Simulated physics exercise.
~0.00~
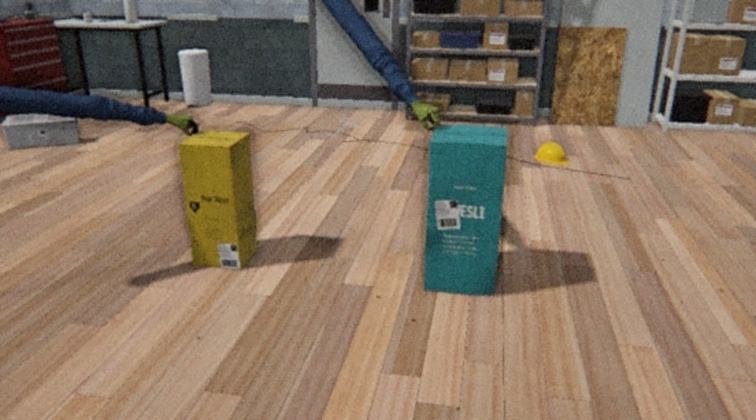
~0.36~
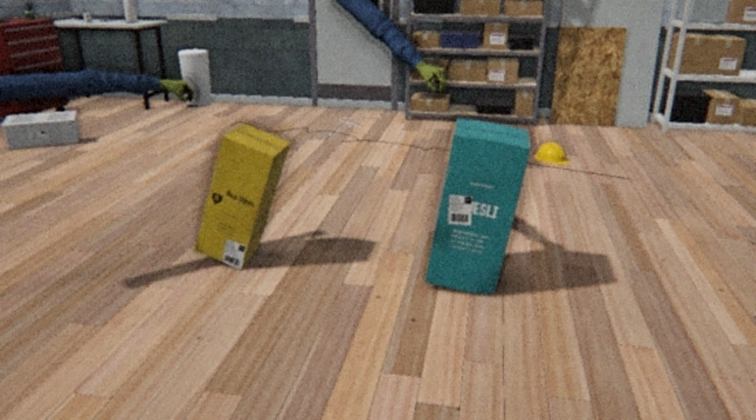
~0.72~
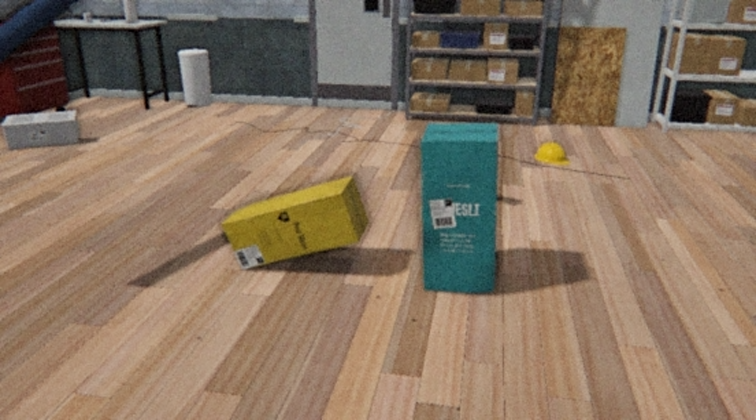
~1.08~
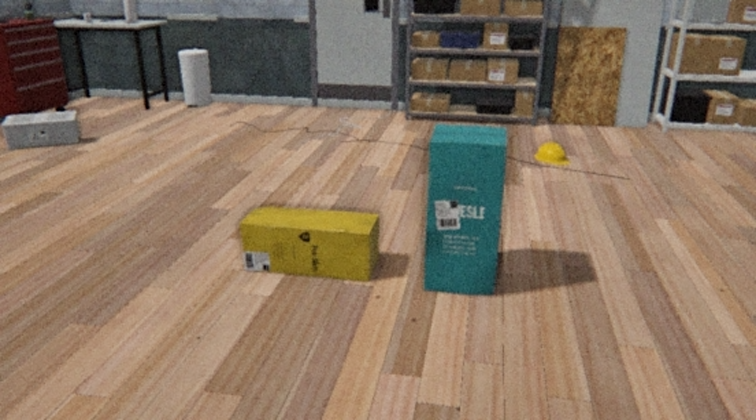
In a workshop, two hands shove tall boxes; the yellow topples right, the turquoise rocks back upright.
